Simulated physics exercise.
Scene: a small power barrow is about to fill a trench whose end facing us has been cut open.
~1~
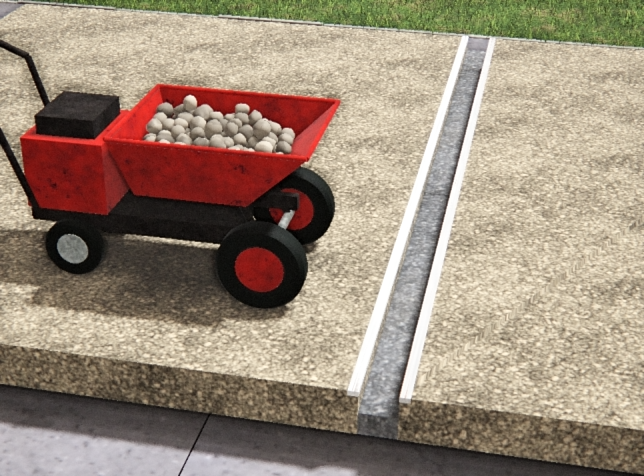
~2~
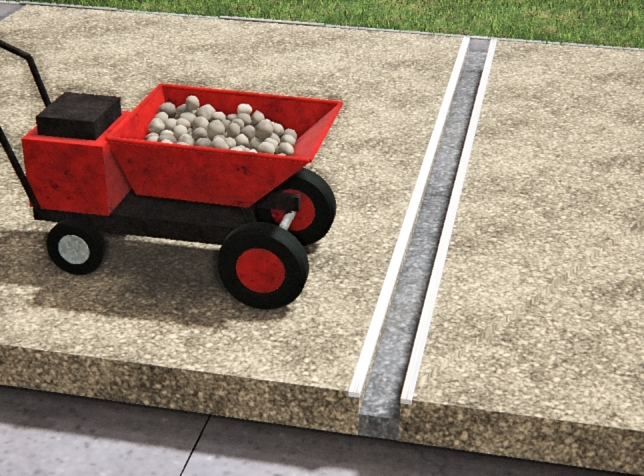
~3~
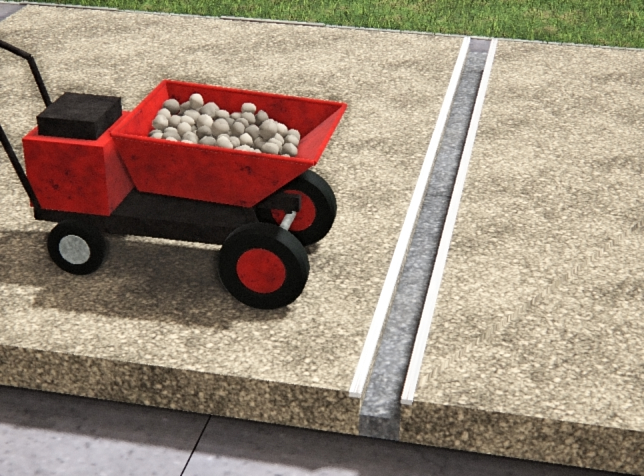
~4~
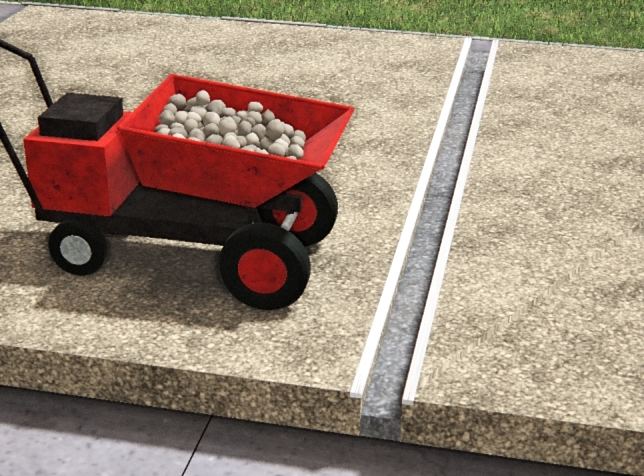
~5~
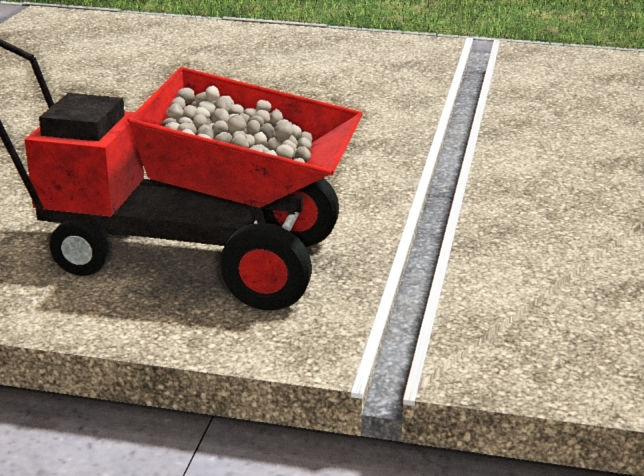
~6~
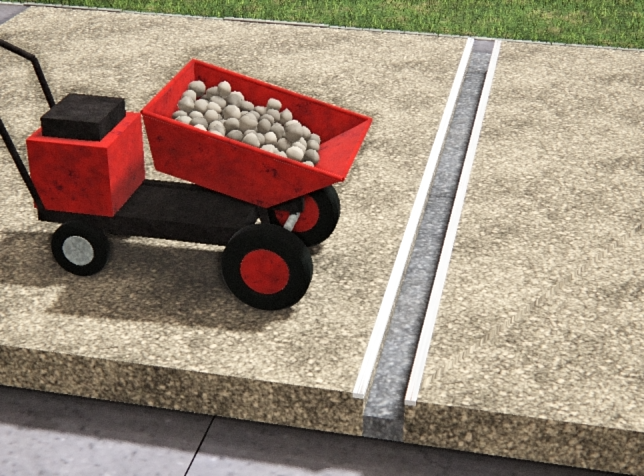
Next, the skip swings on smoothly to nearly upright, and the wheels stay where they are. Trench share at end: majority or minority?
More out than in.
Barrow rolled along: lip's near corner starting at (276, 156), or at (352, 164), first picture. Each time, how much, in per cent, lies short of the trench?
Trial 1 around 10 %, trial 2 around 0 %.
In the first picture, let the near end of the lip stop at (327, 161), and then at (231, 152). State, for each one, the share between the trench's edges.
About 0 per cent for the first spot and about 30 per cent for the second.
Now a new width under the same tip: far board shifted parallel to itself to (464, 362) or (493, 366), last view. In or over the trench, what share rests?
Roughly 80 % and 90 %.
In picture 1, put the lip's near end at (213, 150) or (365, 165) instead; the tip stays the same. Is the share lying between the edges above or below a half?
Well, parked at the first spot it'd be short of the halfway mark, and at the second it'd be short of the halfway mark.
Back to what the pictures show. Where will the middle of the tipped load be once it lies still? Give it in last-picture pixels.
Near (460, 288).
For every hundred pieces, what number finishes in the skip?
5 per cent, roughly.
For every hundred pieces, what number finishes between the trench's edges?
Roughly 30 %.
Soon after the last picture, skip tipped steeply; all in the skip.
A little later, skip tipped right over; about two thirds in the skip; a small part in or heaped over the trench; about a quarter beyond it; a small part falling.
Later still, skip tipped right over; a small part in the skip; about a quarter in or heaped over the trench; about two thirds beyond it.
At rest, skip tipped right over; a small part in the skip; about a third in or heaped over the trench; about two thirds beyond it.
